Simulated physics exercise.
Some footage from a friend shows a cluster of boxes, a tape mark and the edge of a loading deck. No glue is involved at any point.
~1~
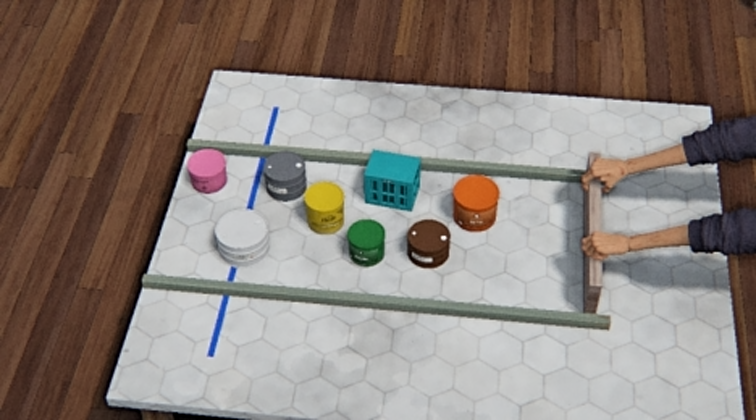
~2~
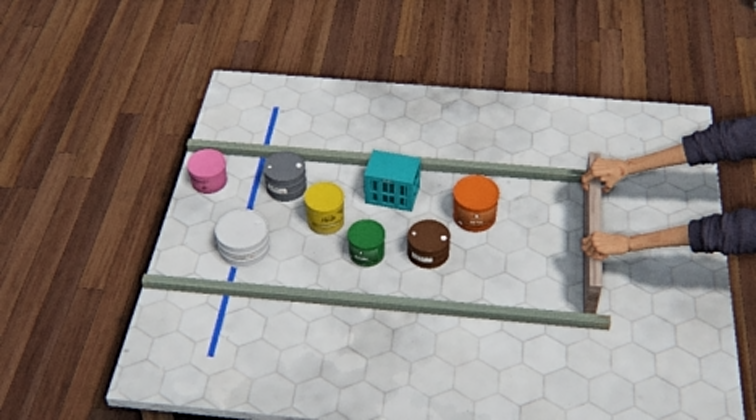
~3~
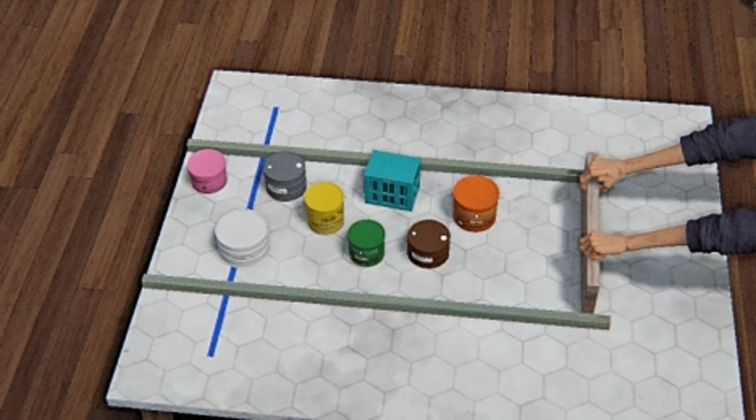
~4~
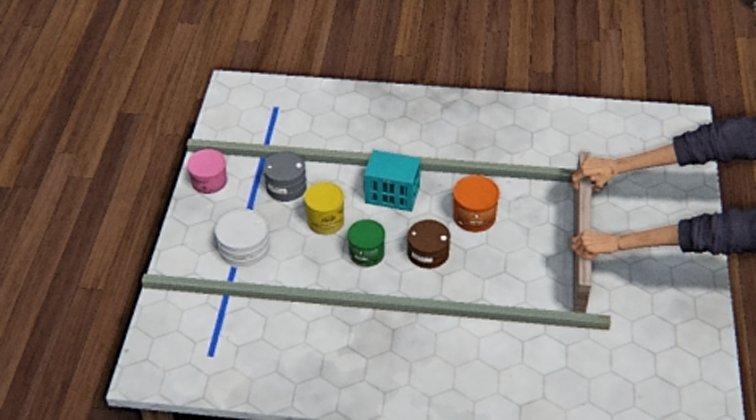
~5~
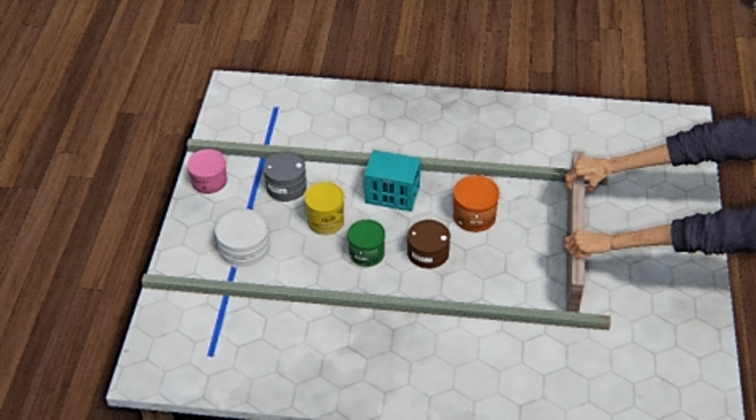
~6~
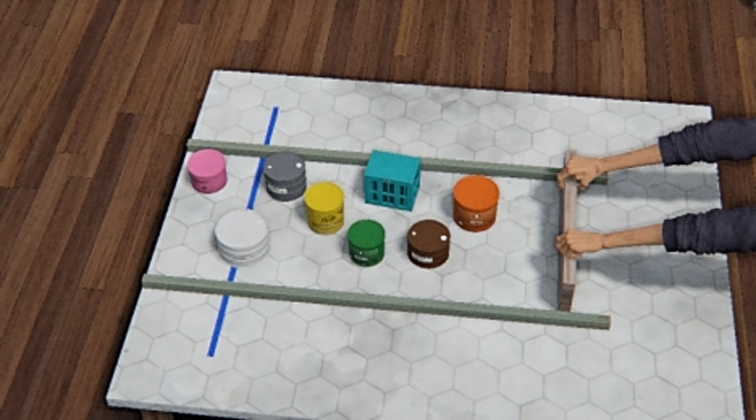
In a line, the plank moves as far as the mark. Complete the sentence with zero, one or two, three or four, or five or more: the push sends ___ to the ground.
The push sends one or two to the ground.
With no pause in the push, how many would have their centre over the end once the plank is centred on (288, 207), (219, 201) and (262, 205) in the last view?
It would be 0, 4 and 1.
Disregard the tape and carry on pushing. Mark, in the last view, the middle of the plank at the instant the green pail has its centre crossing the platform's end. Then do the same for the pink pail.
The green pail gives roughly (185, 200), the pink pail roughly (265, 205).
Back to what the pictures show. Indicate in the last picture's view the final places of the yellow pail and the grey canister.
In the last view, the middles sit near (189, 210) and near (200, 170).
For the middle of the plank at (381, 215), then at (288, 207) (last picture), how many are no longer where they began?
The count is 5 at the first point and 8 at the second.
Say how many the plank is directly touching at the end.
4 touch it.
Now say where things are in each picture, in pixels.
The first picture shows pink pail (208, 172); white canister (243, 239); grey canister (285, 176); plank (592, 232); tape (246, 220).
The second picture shows white canister (243, 239); turquoise crate (393, 181).
The third picture shows grey canister (285, 176); orange pail (475, 204).
The fourth picture shows pink pail (208, 172); green pail (367, 244).
The fifth picture shows white canister (243, 239); brown canister (429, 244).
The sixth picture shows pink pail (208, 172); white canister (243, 239); grey canister (285, 176); plank (568, 230); tape (246, 220).
Soon after, none off yet; pink pail at rest near (208, 172); white canister at rest near (243, 239); grey canister at rest near (285, 176).
In the end, the number that fall off is one or two; gone, pink pail.
